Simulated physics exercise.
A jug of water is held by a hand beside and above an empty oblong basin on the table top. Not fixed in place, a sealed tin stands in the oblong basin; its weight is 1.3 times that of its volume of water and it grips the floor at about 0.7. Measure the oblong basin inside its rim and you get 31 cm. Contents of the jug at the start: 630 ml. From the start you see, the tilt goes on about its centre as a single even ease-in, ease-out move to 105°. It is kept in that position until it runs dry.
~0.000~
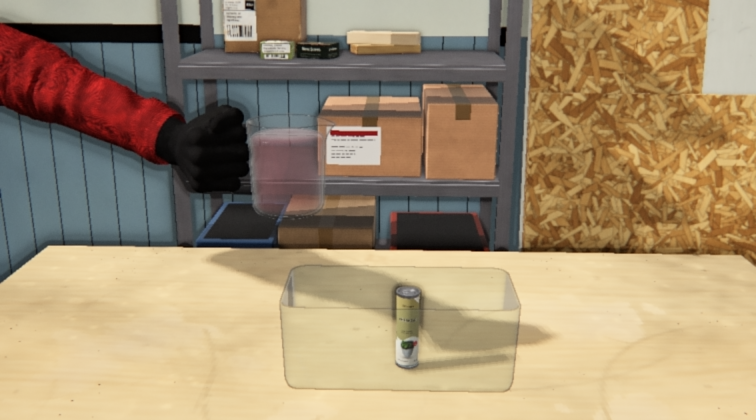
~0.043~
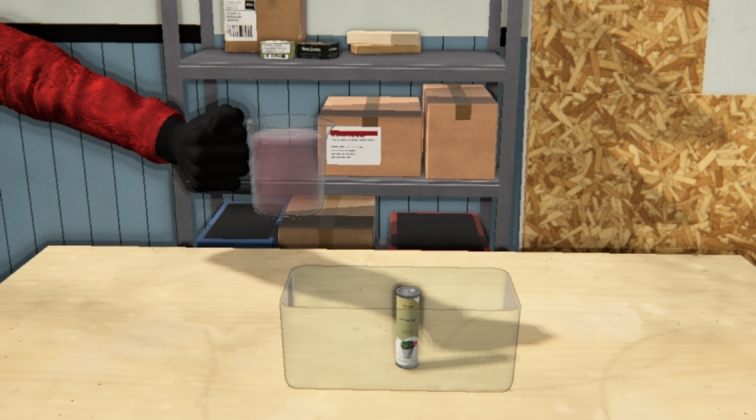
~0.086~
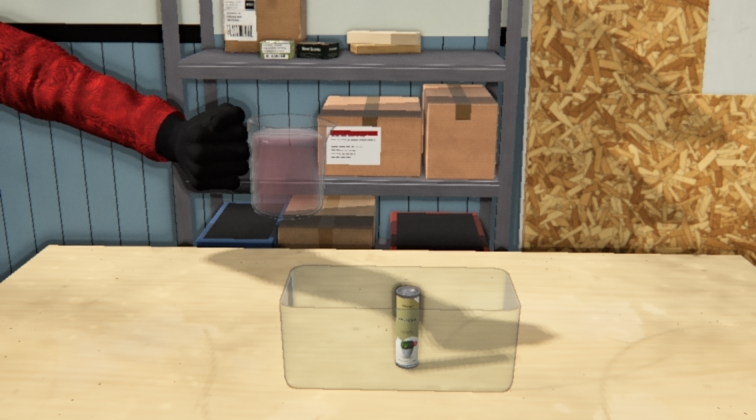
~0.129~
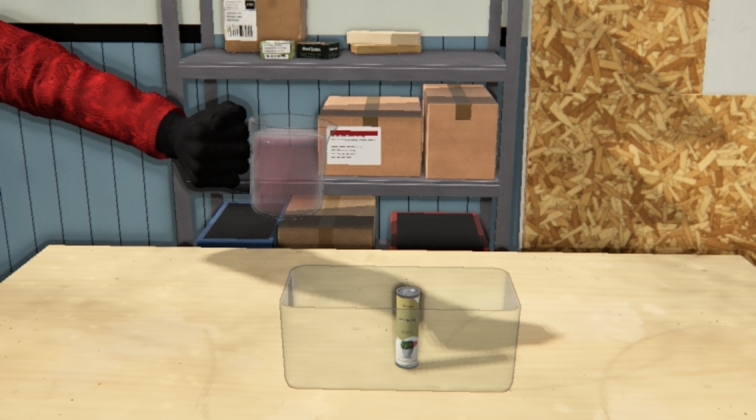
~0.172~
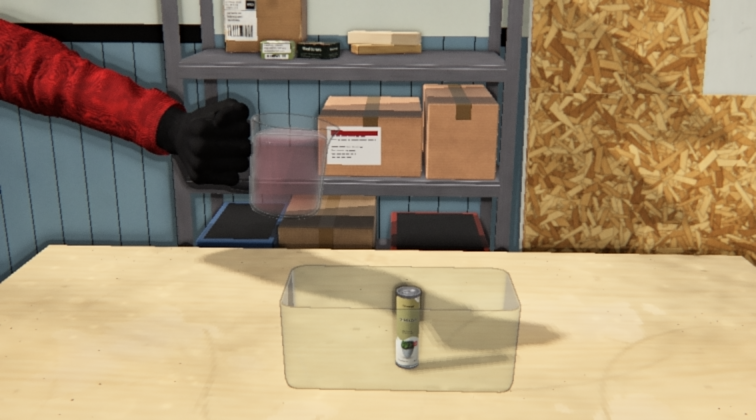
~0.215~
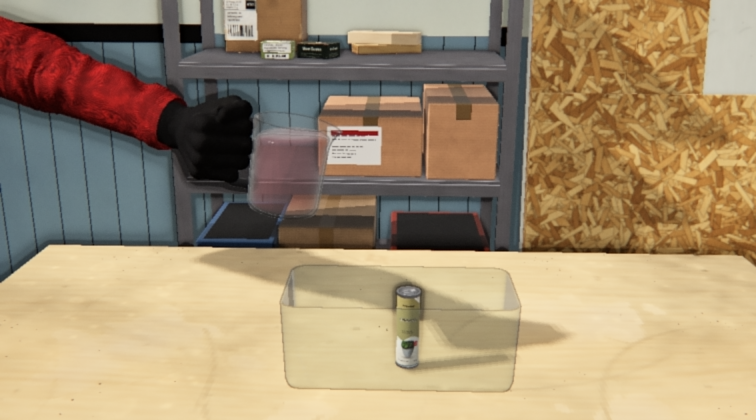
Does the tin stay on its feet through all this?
It tips over.
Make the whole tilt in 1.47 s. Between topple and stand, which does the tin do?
It tumbles over, then.
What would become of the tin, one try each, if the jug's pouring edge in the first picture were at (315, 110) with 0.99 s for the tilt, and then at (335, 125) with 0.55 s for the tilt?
First it stays on its base; then it tips over.
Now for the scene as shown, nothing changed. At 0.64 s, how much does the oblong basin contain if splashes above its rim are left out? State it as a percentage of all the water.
The basin holds roughly 2 in a hundred parts at that moment.
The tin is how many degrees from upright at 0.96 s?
It sits at roughly 0°.
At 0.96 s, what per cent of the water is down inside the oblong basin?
44 per cent, give or take a little.
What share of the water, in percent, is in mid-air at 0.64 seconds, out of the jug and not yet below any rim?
Some 14 % is the figure.
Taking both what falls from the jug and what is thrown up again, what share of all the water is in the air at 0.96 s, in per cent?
Estimate: About 24 in a hundred.
Then, 0.64 s in, the tilt is 63° and 84 per cent is still to pour; the tin stands where it began.
Then, 0.96 s in, the tilt is 98° and 30 per cent is still to pour; the tin stands where it began.
Then, 1.28 s in, the tilt is 105° and 2 per cent is still to pour; the tin lies on its side.
Then, 1.64 s in, the tilt is 105° and 0 per cent is still to pour; the tin lies on its side.
Finally, the tin lies on its side.
